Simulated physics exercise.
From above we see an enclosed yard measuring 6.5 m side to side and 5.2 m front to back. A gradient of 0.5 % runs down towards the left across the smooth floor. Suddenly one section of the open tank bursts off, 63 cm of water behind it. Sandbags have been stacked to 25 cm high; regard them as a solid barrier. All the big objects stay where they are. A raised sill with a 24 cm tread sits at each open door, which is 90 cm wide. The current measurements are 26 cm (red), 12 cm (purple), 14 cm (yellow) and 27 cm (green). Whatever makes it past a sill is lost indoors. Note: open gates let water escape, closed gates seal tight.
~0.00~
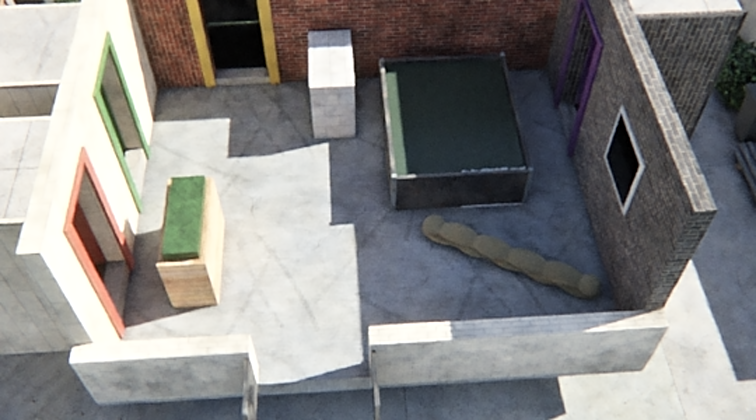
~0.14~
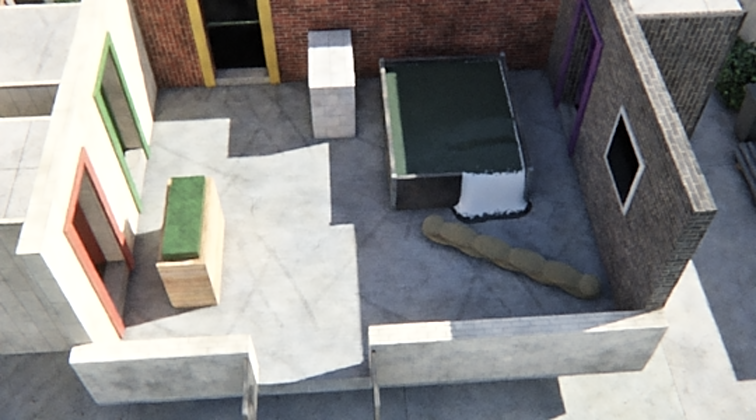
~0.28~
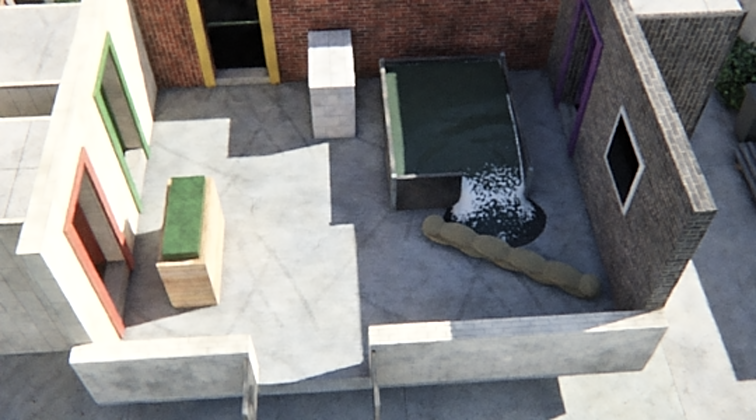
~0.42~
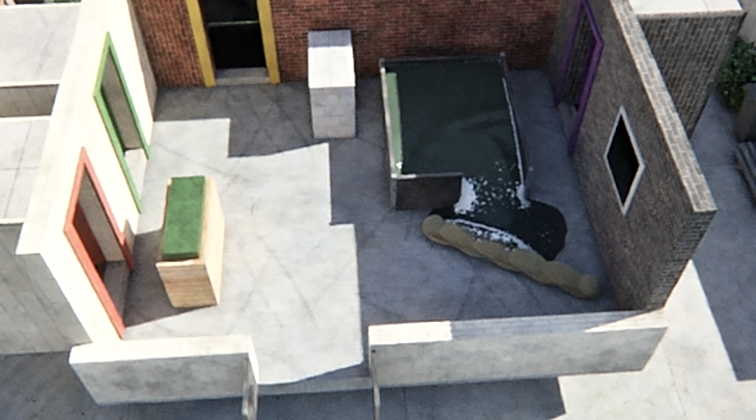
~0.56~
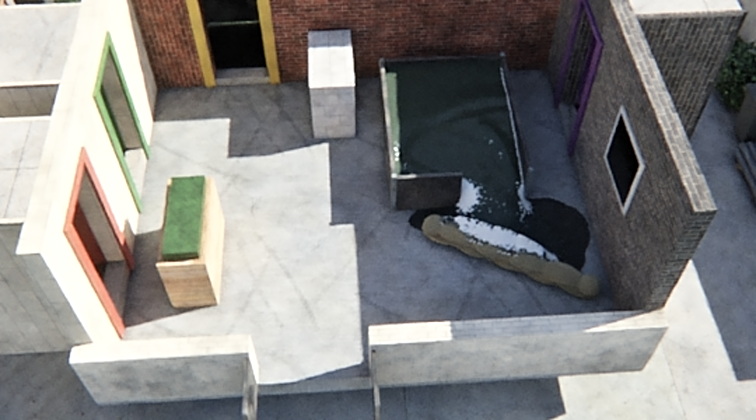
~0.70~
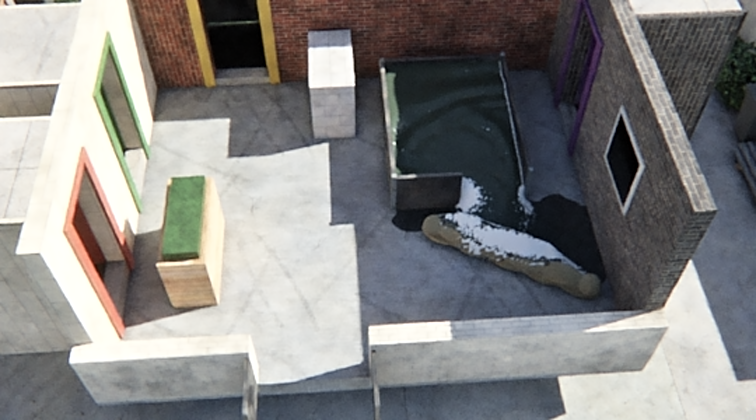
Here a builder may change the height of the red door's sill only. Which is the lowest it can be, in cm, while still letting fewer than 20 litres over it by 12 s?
No lower than about 7 cm.
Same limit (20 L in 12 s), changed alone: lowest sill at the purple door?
For the purple door, about 17 cm.
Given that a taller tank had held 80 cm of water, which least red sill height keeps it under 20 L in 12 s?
A step of about 10.5 cm does it.
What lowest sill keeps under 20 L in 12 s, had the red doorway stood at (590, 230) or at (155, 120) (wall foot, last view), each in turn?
Roughly 36 and 8.0 cm.
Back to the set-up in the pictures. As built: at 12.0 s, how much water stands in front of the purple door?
It comes to about 13.0 centimetres deep.
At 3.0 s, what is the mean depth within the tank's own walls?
34 cm, roughly.
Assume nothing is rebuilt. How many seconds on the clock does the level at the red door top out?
The depth peaks at about 10.0 seconds.
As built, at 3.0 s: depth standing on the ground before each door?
Lab note, cm: Red 0; purple 4; yellow 0; green 0.
After 1.4 s water covers 20 % of the floor, deepest (48 cm) near (589, 262); it has not reached the red door.
After 3.0 s water covers 50 % of the floor, deepest (38 cm) near (589, 262); it has not reached the red door.
After 12.0 s water covers 95 % of the floor, deepest (14 cm) near (512, 107); 8 cm at the red door, 0 litres in over its 26 cm sill.
At the red door as built, the water arrived by 4.9 s and peaked near 9 cm at 10.0 s.
Run again over the same 12 s with other heights there, 27 litres in over 6.5 cm, 6 litres over 9 cm. The limit of 20 litres is kept from about 7 cm up.
